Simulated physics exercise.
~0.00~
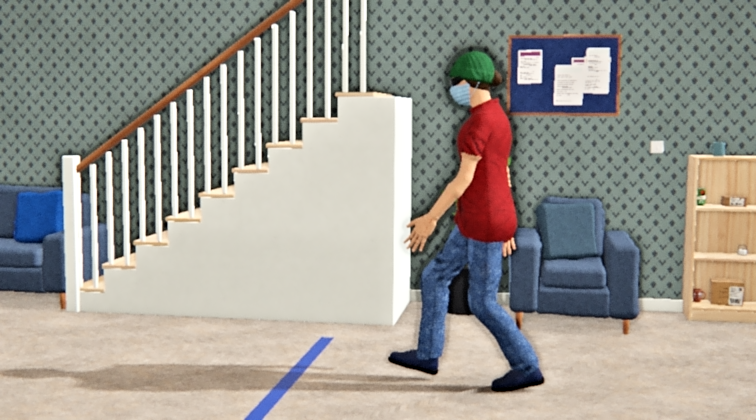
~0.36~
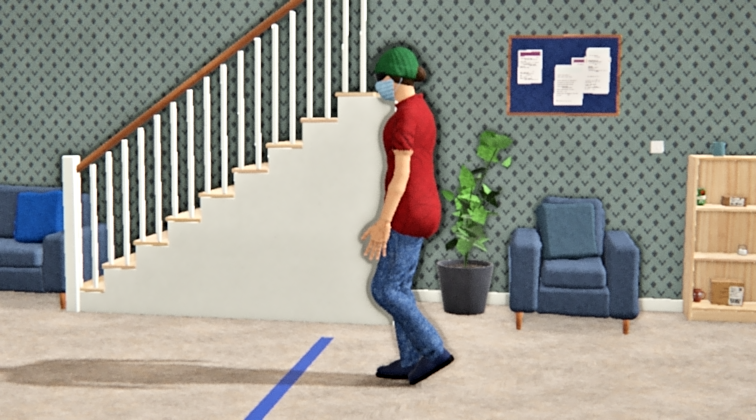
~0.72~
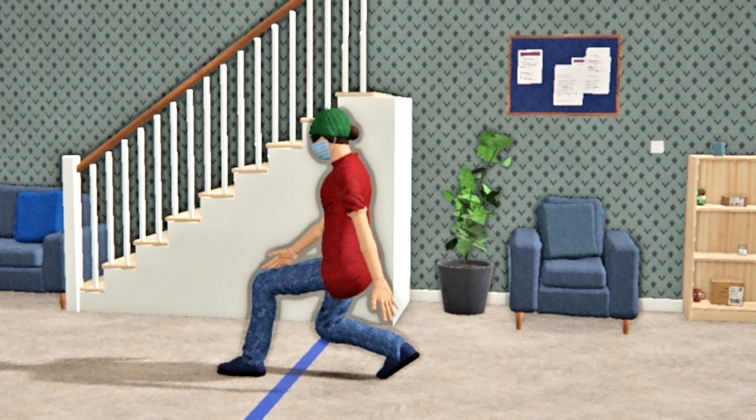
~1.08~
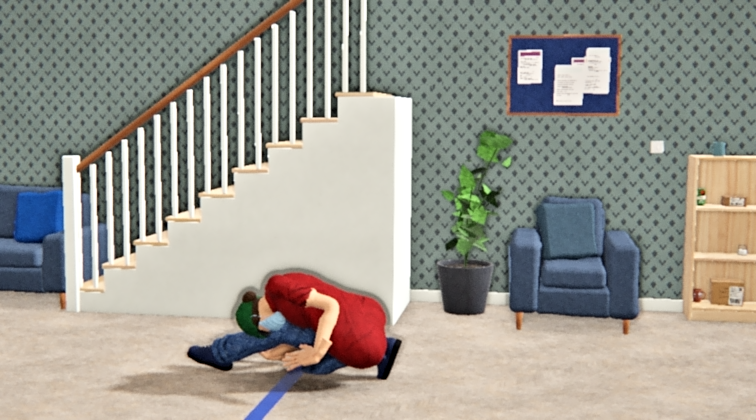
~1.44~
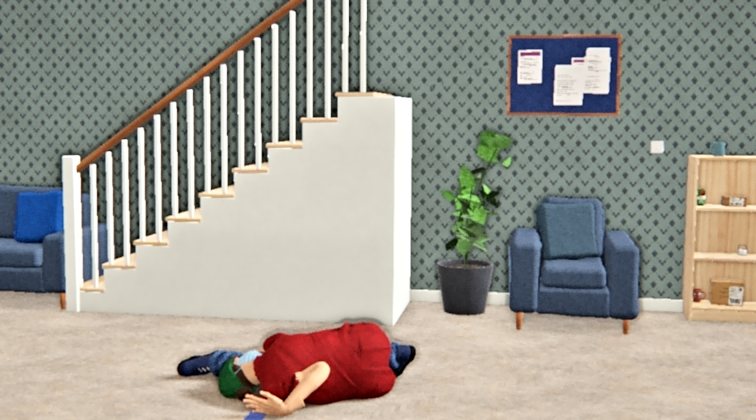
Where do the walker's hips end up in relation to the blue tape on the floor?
The walker's hips come to rest short of the blue tape, on the right side of it.
